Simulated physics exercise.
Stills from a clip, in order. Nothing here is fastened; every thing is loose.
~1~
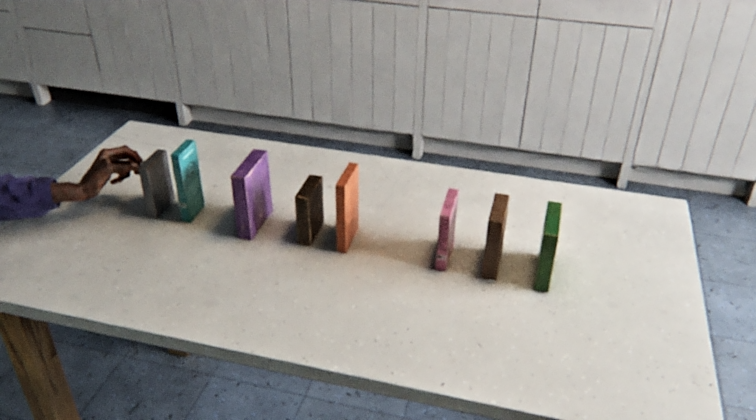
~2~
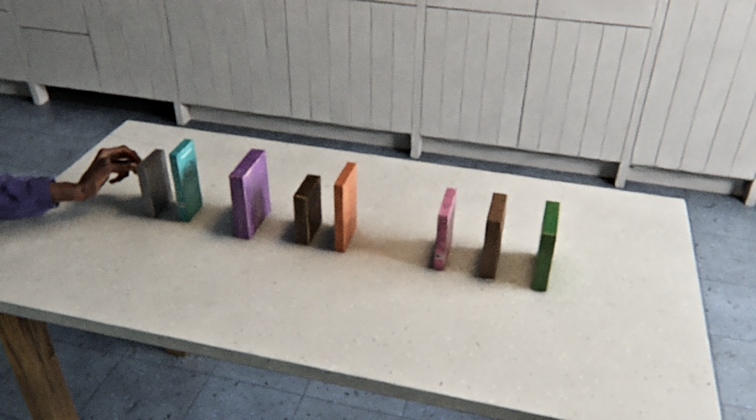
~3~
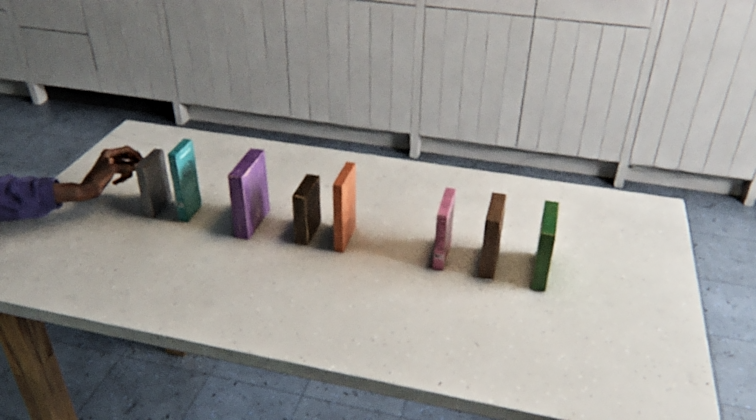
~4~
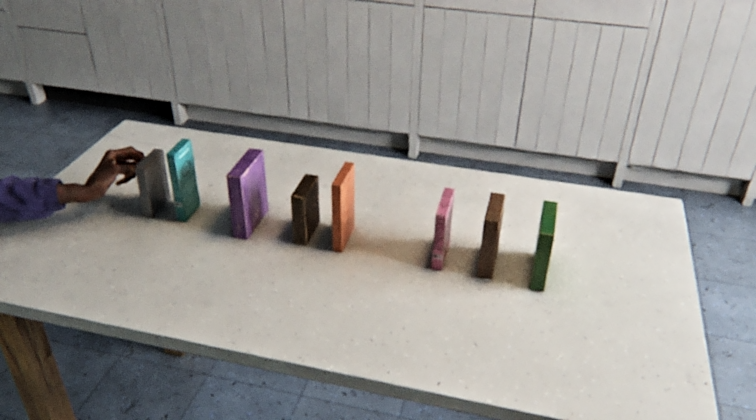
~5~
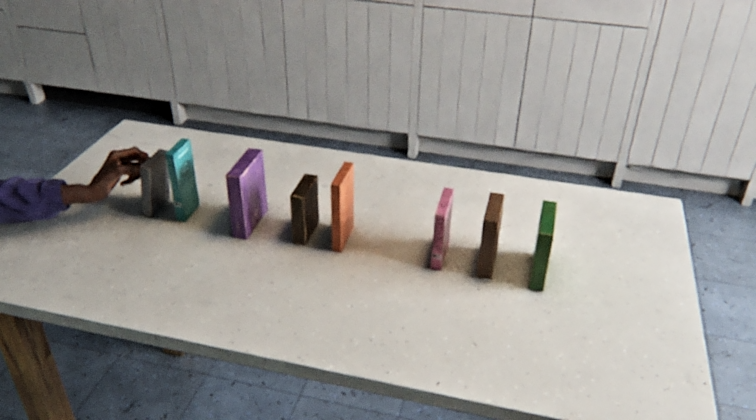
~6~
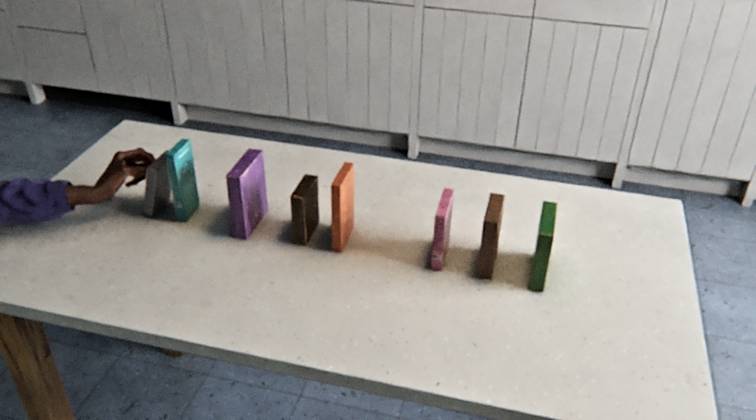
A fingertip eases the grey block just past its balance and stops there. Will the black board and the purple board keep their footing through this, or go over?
The black board goes over; the purple board goes over.
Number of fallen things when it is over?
Total: 5.
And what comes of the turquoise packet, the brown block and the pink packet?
The turquoise packet goes down; the brown block remains standing; the pink packet remains standing.
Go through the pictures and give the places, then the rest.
The first frame shows black board (310, 210); purple board (253, 194).
The second frame shows brown block (494, 236); turquoise packet (186, 181).
The third frame shows pink packet (444, 229); orange board (345, 207).
The fourth frame shows grey block 2° over; brown block (491, 236); turquoise packet (184, 181).
The fifth frame shows grey block 8° over; pink packet (442, 229); orange board (343, 207).
The sixth frame shows grey block 15° over; black board (306, 210); purple board (248, 194).
Then, 0.30 s on from there, grey block 63° over; purple board turned 11° from how it was put near (253, 194); turquoise packet turned 50° from how it was put.
Then, 0.50 s on from there, grey block 75° over; purple board turned 63° from how it was put near (284, 210); black board turned 34° from how it was put near (323, 214); turquoise packet on its side.
Then, 0.60 s on from there, grey block 75° over; purple board turned 75° from how it was put near (288, 216); black board turned 68° from how it was put near (337, 224); turquoise packet on its side.
Then, 1.50 s on from there, grey block 75° over; purple board on its side near (289, 217); black board on its side near (345, 228); orange board on its side.
In the end, toppled on the table, black board, purple board, orange board and turquoise packet; the other 2 unmoved. At the end, from the last picture's camera, black board near (345, 228), purple board near (290, 217).
